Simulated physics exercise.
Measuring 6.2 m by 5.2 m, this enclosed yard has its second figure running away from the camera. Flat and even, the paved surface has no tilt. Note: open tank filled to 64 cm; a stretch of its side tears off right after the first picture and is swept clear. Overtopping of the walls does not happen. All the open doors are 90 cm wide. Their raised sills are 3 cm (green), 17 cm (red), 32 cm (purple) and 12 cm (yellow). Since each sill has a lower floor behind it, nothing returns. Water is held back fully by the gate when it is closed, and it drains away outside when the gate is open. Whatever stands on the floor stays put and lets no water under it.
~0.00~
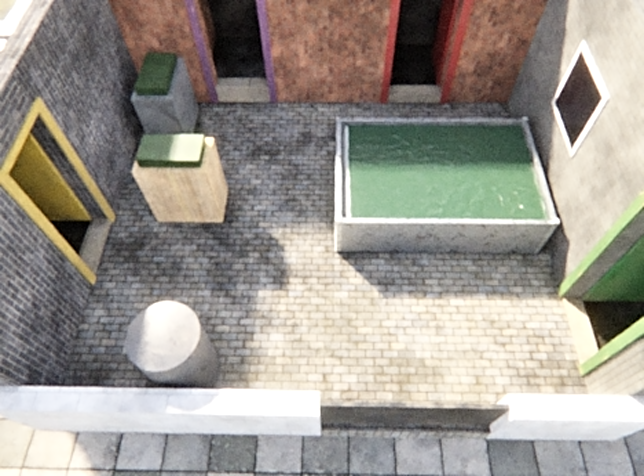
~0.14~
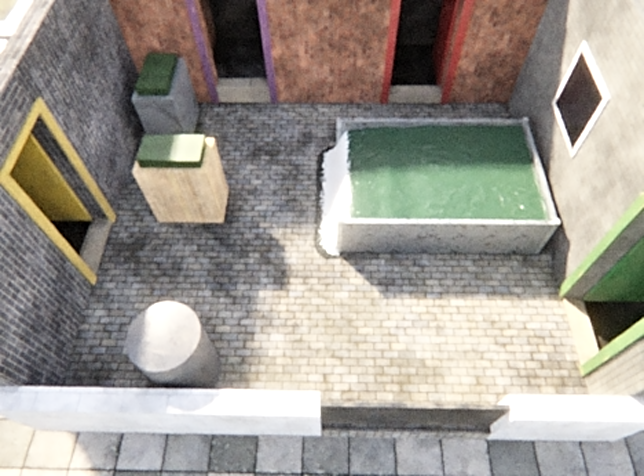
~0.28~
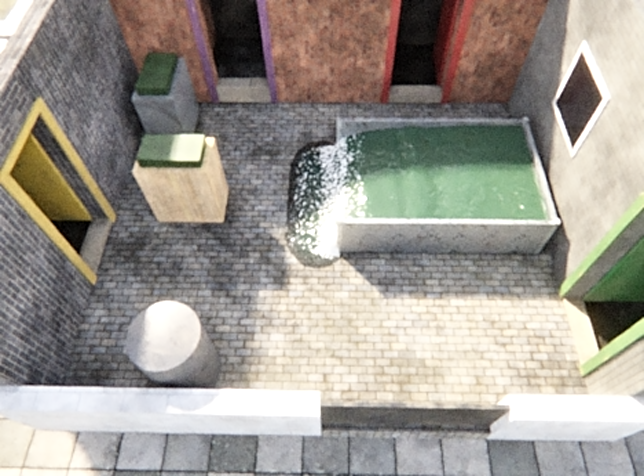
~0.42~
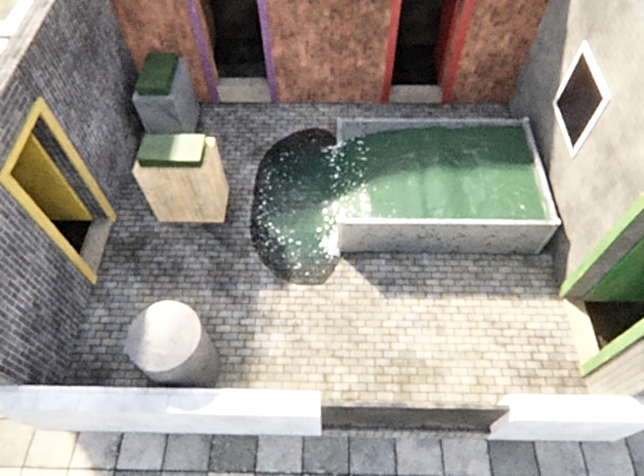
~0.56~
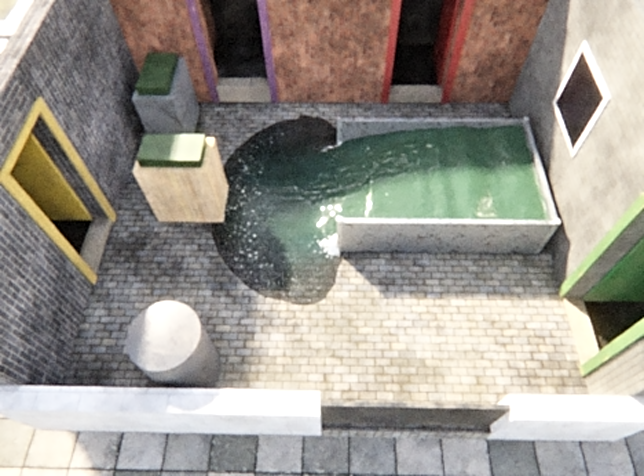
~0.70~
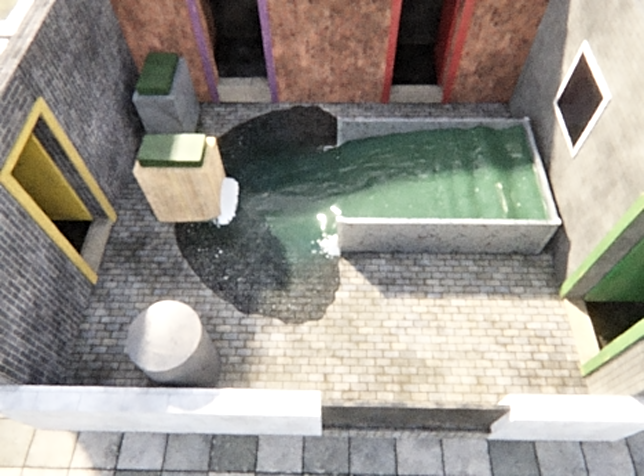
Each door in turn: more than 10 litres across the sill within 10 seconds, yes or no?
Answers: Green door, yes; red door, no; purple door, no; yellow door, yes.
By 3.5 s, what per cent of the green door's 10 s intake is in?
Estimate: Around 0 per cent.
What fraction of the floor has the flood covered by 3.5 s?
Roughly 60 percent.
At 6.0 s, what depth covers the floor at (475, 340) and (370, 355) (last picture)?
About 3 cm and 7 cm.
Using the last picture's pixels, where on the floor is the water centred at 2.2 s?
Near (306, 202).
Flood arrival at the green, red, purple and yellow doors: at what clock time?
Green: 5.5 s; red: 3.6 s; purple: 0.9 s; yellow: 1.0 s.
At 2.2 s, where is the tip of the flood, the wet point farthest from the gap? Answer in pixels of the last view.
Point: Roughly (57, 403).
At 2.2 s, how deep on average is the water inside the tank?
About 27 centimetres on average.
After 1.4 s water covers 45 % of the floor and is deepest (40 cm) near (227, 206); green door not reached, red door not reached, purple door 8 cm at the sill, 0 L in, yellow door 15 cm at the sill, 2 L in.
After 2.2 s water covers 50 % of the floor and is deepest (46 cm) near (57, 403); green door not reached, red door not reached, purple door 23 cm at the sill, 0 L in, yellow door 19 cm at the sill, 17 L in.
After 3.5 s water covers 60 % of the floor and is deepest (46 cm) near (164, 405); green door not reached, red door not reached, purple door 20 cm at the sill, 0 L in, yellow door 18 cm at the sill, 39 L in.
After 6.0 s water covers 95 % of the floor and is deepest (22 cm) near (96, 280); green door 5 cm at the sill, 2 L in, red door 4 cm at the sill, 0 L in, purple door 13 cm at the sill, 0 L in, yellow door 20 cm at the sill, 126 L in.
After 10.0 s water covers 100 % of the floor and is deepest (16 cm) near (453, 106); green door 13 cm at the sill, 210 L in, red door 14 cm at the sill, 0 L in, purple door 9 cm at the sill, 0 L in, yellow door 7 cm at the sill, 152 L in.
